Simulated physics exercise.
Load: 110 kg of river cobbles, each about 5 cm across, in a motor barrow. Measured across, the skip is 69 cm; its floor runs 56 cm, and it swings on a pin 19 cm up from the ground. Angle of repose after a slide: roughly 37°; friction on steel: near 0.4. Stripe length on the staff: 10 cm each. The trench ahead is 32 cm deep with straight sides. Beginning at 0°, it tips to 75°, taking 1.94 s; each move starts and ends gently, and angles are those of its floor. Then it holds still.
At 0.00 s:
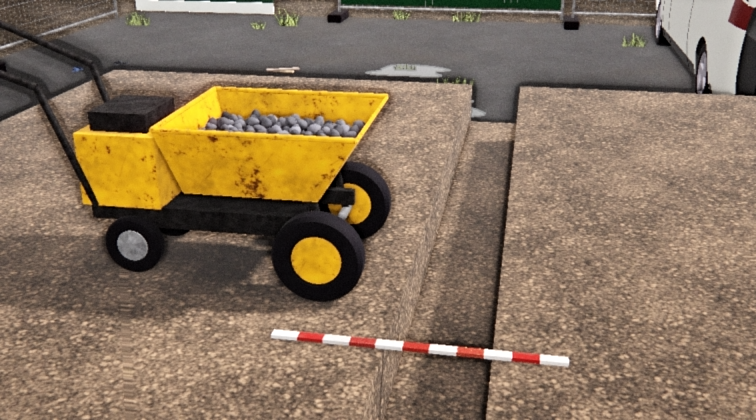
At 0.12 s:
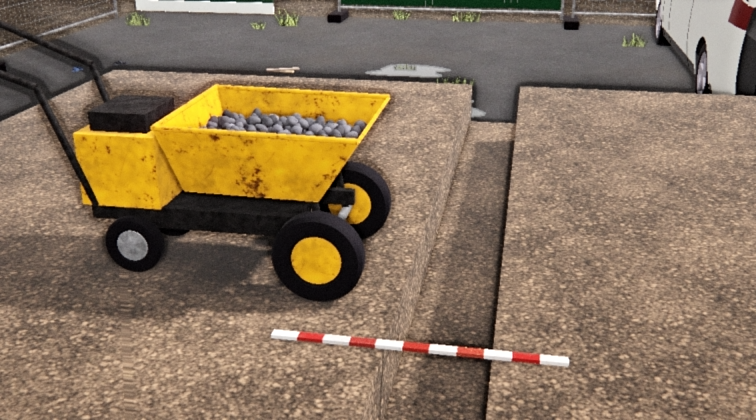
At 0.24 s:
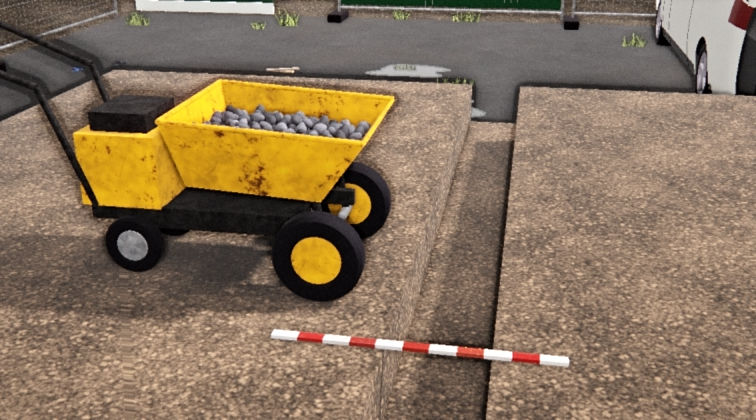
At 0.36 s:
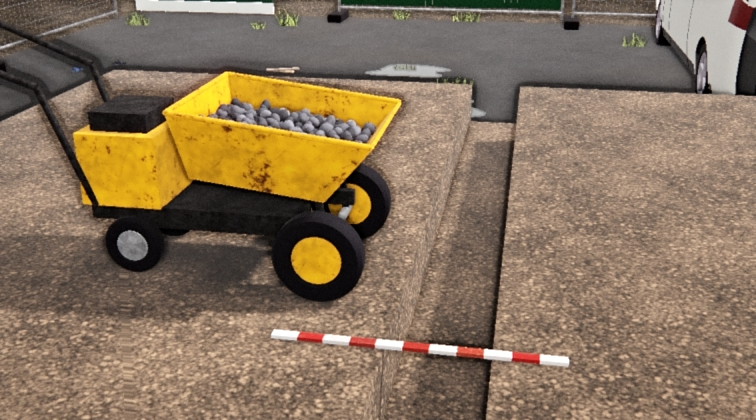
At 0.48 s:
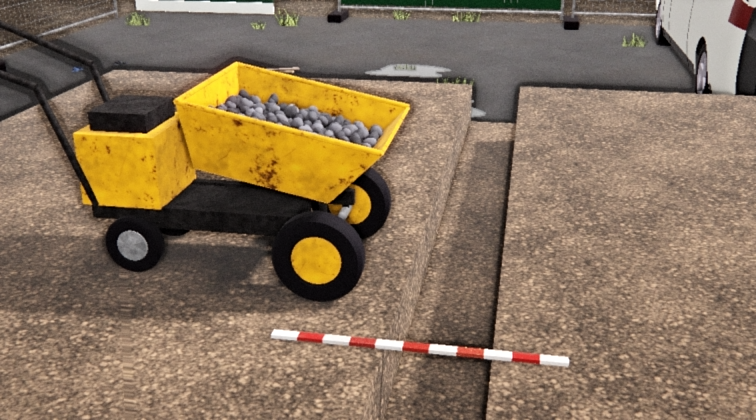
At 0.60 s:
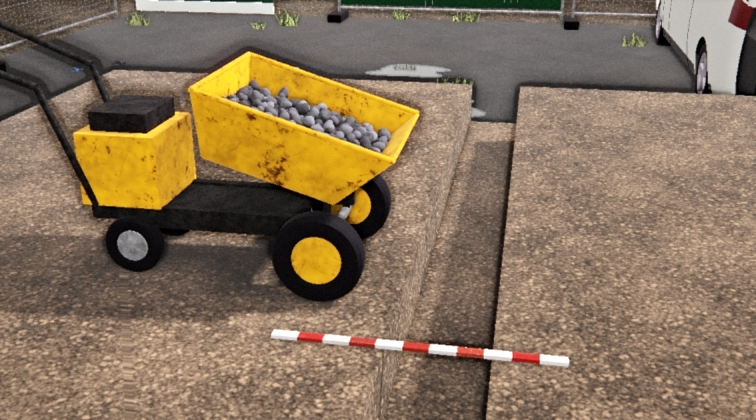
A yellow skip full of grey stones tilts slowly forward to the right on a parked barrow.
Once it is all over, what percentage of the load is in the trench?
Roughly 72 percent of the load is in the trench.
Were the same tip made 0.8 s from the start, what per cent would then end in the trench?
Trench share: Approx. 55%.
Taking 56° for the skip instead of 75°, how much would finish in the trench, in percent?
The trench would hold about 25% of it.
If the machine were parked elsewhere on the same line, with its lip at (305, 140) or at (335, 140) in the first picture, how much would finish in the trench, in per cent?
Around 100 and then 95 percent.
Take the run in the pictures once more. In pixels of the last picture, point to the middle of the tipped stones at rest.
The resting stones are centred at roughly (479, 322).
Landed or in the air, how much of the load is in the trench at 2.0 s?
Some 30 per cent.
After 1.5 s the floor is at 64°; 99 % in the skip, 1 % in the trench; the foremost stones are at (465, 232).
After 2.0 s the floor is at 75°; 51 % in the skip, 31 % in the trench, 18 % past the trench; the foremost stones are at (592, 300).
After 2.4 s the floor is at 75°; 24 % in the skip, 49 % in the trench, 27 % past the trench; the foremost stones are at (662, 285).
After 4.3 s the floor is at 75°; 0 % in the skip, 72 % in the trench, 28 % past the trench; the foremost stones are at (699, 292).
